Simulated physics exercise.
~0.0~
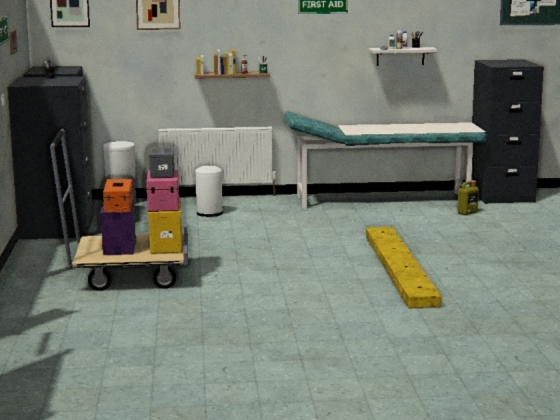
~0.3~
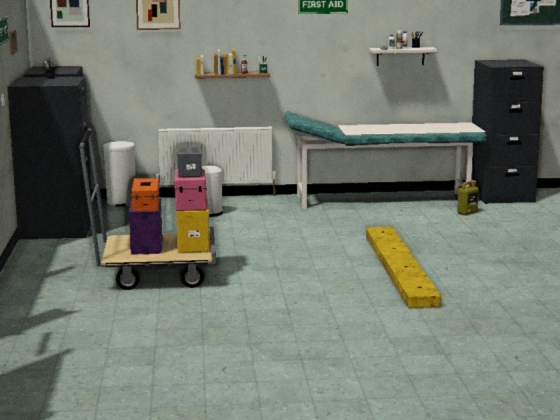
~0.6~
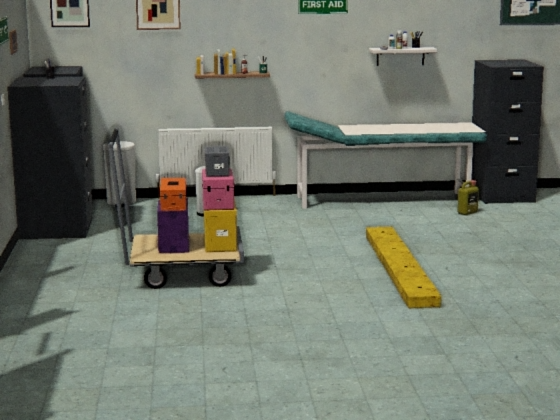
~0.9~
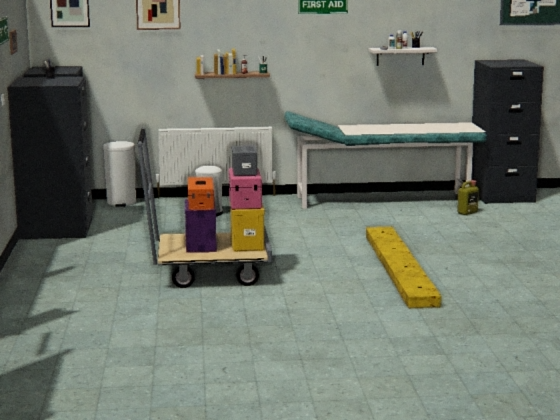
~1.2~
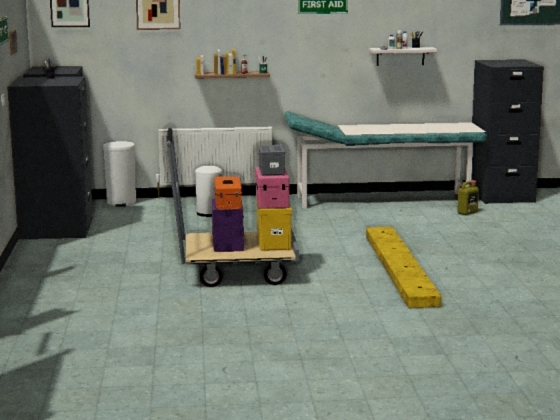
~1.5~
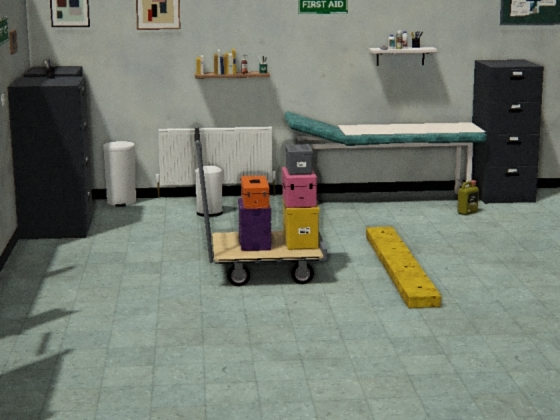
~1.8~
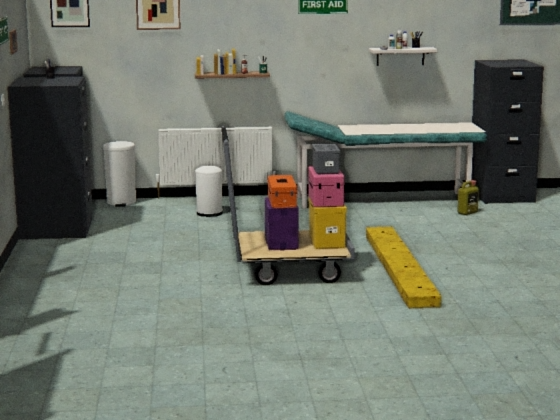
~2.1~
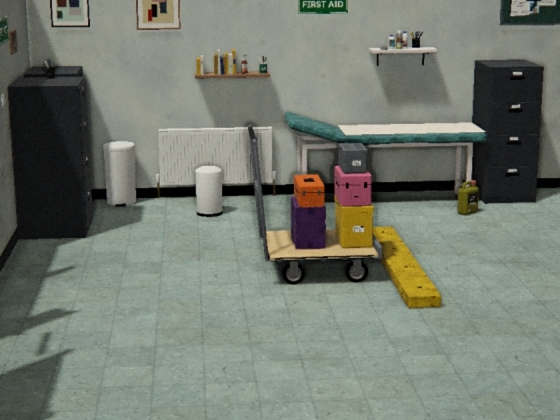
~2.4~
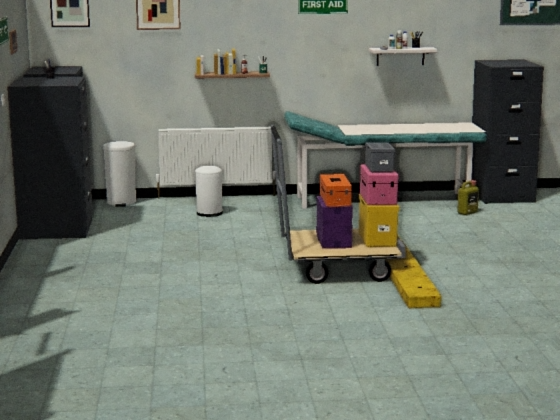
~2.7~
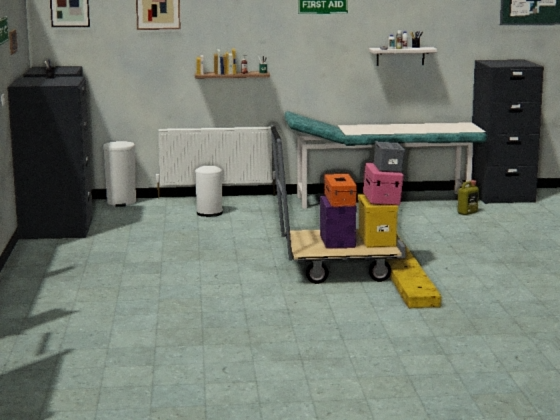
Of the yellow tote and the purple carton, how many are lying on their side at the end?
Neither of them is lying on its side; the yellow tote and the purple carton both still stand upright on the trolley deck.
A platform trolley carrying stacked purple, orange, yellow, pink and grey boxes rolls right across a tiled first-aid room and stops at a yellow kerb. The upper boxes shift slightly right, the grey one most noticeably, and all five remain stacked on the deck.
